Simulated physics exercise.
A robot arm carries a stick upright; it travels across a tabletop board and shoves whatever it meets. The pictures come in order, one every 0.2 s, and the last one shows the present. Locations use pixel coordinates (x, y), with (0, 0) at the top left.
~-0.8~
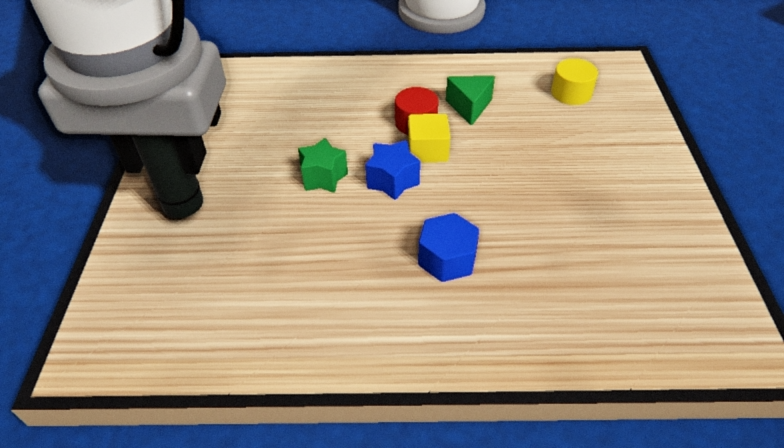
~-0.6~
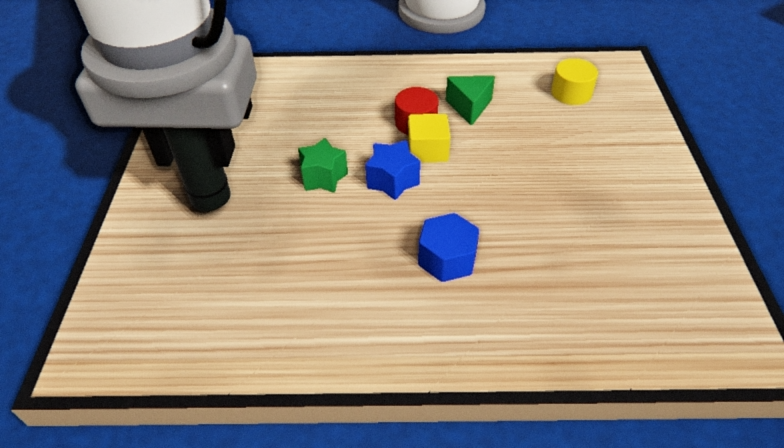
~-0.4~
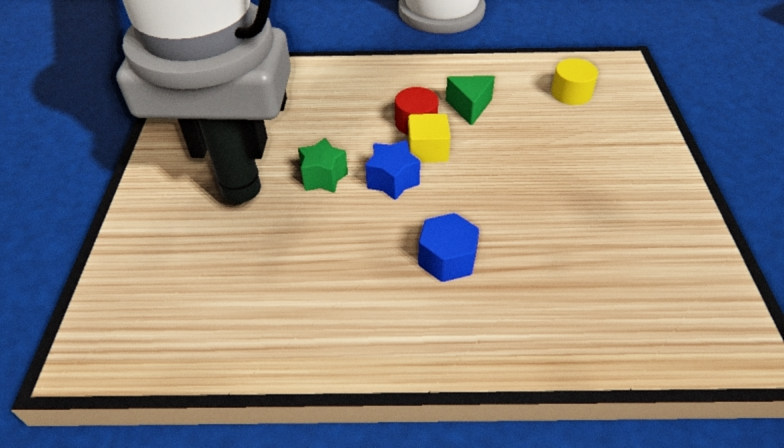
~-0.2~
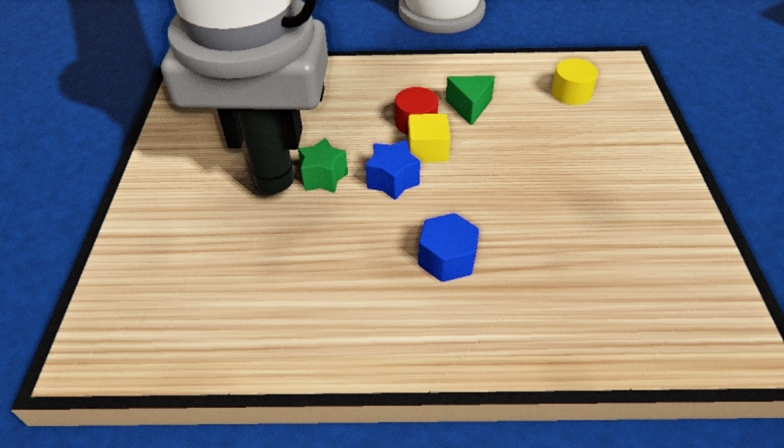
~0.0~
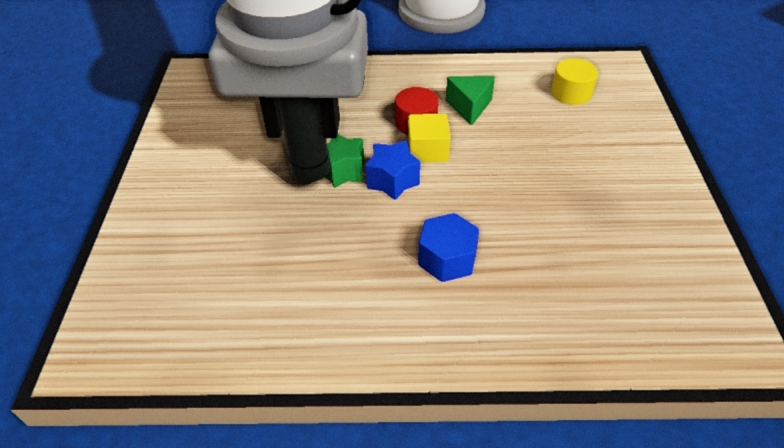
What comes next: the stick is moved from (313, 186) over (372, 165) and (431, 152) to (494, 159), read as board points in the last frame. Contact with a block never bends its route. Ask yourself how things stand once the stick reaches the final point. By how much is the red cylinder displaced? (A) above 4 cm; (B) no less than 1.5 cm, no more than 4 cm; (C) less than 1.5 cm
B.
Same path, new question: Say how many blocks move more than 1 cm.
I'm going with three or more.
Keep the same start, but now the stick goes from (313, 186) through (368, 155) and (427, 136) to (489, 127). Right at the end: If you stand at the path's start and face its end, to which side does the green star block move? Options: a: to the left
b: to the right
a - to the left.
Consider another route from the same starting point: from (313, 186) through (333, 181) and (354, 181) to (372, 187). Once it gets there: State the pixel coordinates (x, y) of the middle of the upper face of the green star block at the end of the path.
It ends at (376, 135).
What follows on the original path. One third of the way, stick at (372, 149); green star block at (395, 123), turned 15° anticlockwise; blue star block at (412, 155), turned 35° clockwise; yellow four-sided block at (437, 124).
Two thirds of the way, stick at (433, 137); green star block at (443, 107), turned 35° anticlockwise; blue star block at (426, 155), turned 80° clockwise; red cylinder at (430, 85); yellow four-sided block at (485, 114), turned 15° clockwise.
At the end, stick at (496, 143); green star block at (450, 107), turned 55° anticlockwise; blue star block at (427, 155), turned 85° clockwise; red cylinder at (430, 85); yellow four-sided block at (511, 110), turned 35° anticlockwise.
